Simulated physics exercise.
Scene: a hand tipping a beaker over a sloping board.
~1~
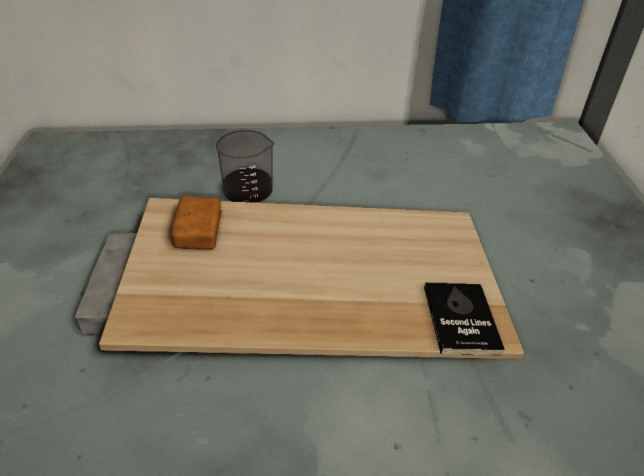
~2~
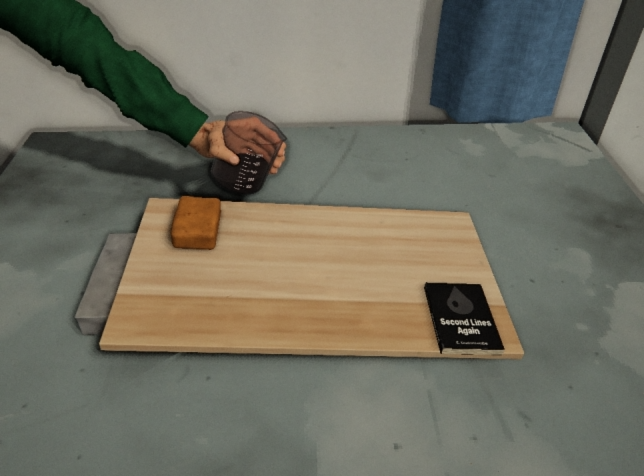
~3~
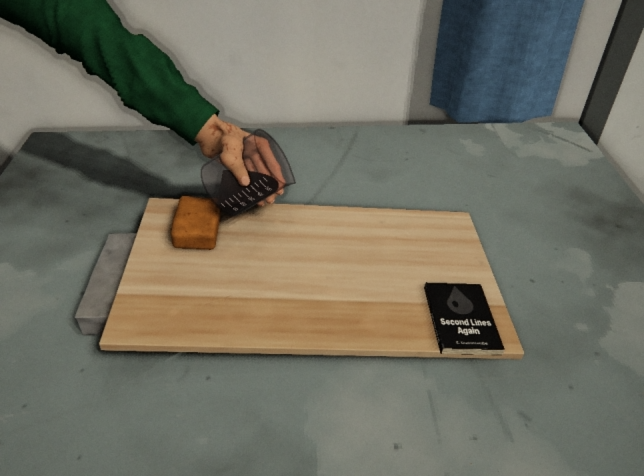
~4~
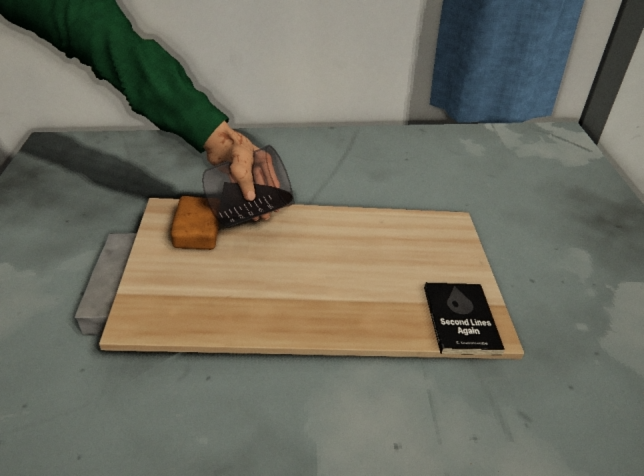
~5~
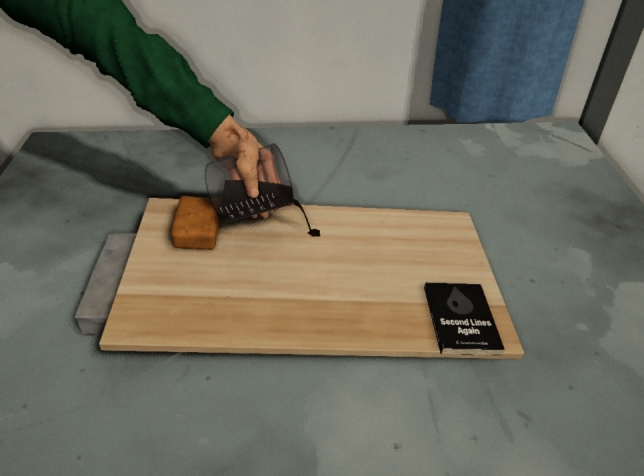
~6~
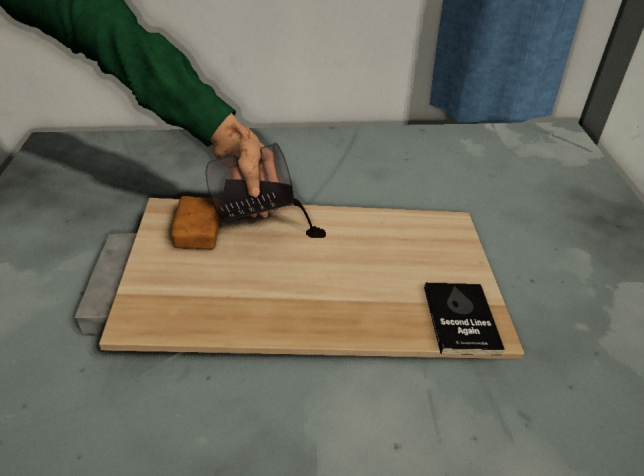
A green-sleeved arm lifting a beaker, tilting it and pouring dark liquid onto a wooden board holding a notebook and bread roll.
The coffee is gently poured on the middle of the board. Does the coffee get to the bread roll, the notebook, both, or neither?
Bread roll: Not reached; notebook: Not reached.
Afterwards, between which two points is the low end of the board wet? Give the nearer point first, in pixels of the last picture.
From about (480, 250) to (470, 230).
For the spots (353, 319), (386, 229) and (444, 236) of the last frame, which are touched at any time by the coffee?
First spot: Missed; second: Touched; third: Touched.
Soon after, it runs down to the right; the bread roll is dry; the notebook is dry.
Later, it runs down to the right and off the end; the bread roll is dry; the notebook is dry.
In the end, it runs down to the right and off the end; the bread roll is dry; the notebook is dry.
